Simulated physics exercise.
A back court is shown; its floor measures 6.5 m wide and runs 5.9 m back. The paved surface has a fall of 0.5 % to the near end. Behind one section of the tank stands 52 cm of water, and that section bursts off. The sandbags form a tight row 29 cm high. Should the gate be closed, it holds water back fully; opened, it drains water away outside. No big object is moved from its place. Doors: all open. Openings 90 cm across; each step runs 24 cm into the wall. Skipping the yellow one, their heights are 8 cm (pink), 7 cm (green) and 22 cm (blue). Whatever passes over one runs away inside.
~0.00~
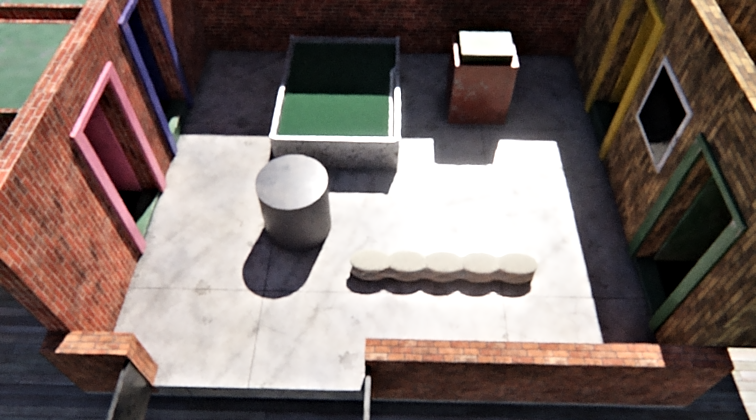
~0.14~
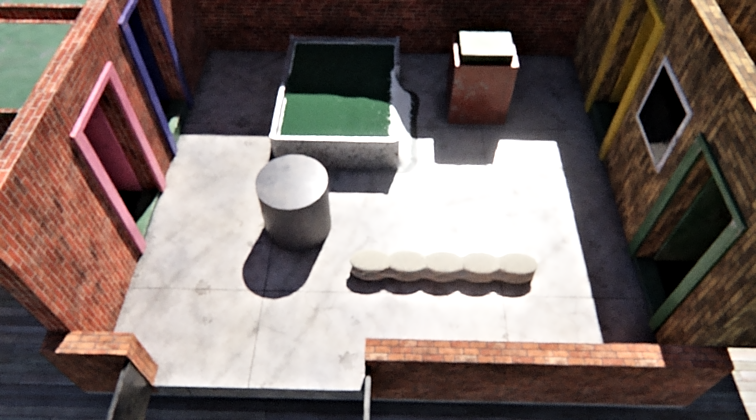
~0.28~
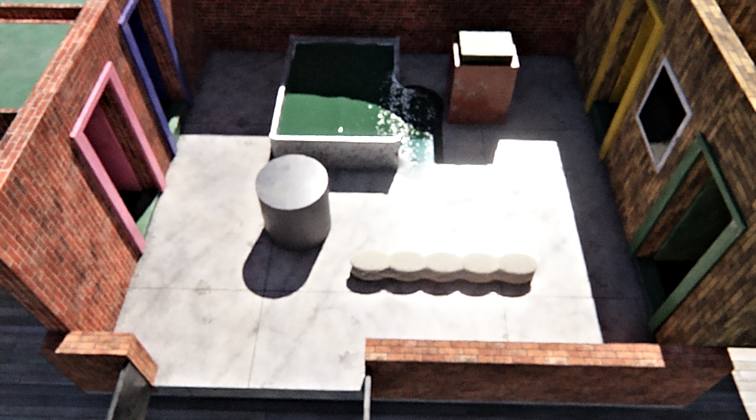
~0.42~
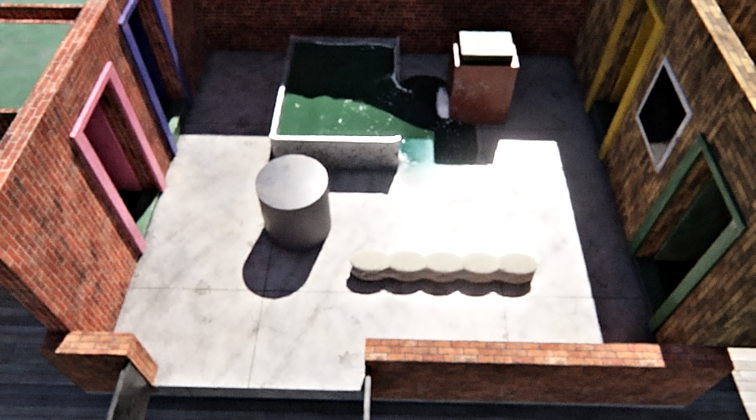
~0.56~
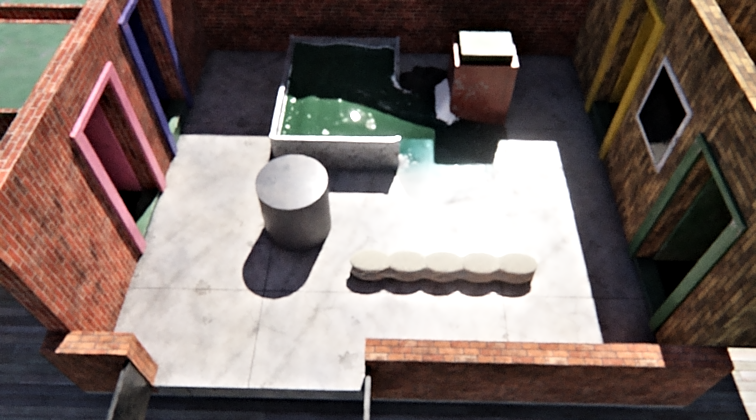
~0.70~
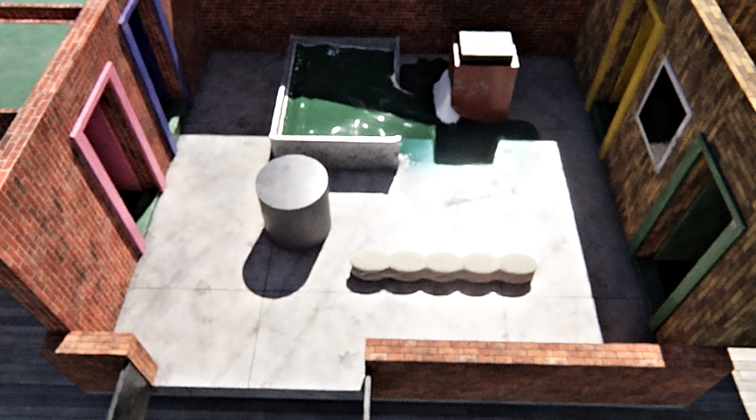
In this clip, a brick-walled court holds a tank of green water, a grey cylinder and a low scalloped block; the tank's right side gives way, and water pours out and spreads rightward across the paving past a reddish box.
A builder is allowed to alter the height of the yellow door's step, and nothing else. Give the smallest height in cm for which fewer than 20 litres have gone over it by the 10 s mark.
About 16 cm.
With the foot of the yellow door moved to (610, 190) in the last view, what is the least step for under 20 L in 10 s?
About 18 cm.
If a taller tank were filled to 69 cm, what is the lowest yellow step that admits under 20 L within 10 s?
You'd need a step of close to 23 cm.
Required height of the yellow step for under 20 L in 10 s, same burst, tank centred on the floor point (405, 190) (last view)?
With that change, some 9.0 centimetres.
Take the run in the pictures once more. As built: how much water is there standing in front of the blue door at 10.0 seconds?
About 3.0 centimetres deep.
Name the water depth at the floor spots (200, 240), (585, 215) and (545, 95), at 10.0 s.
Close to 4, 7 and 5 cm deep.
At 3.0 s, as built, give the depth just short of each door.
Centimetres: Yellow = 16, pink = 0, green = 14, blue = 0.
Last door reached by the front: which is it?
It's the pink one.
After 1.4 s water covers 25 % of the floor, deepest (36 cm) near (445, 114); 18 cm at the yellow door, 0 litres in over its 26 cm step.
After 3.0 s water covers 45 % of the floor, deepest (34 cm) near (648, 361); 16 cm at the yellow door, 0 litres in over its 26 cm step.
After 10.0 s water covers 95 % of the floor, deepest (10 cm) near (636, 376); 4 cm at the yellow door, 0 litres in over its 26 cm step.
At the yellow door as built, the water arrived by 1.0 s and peaked near 20 cm at 2.0 s.
With a step of 13 cm, 40 litres would have come in within the 10 s; with 17.5 cm, 12 litres. So under 20 litres takes about 16 cm.
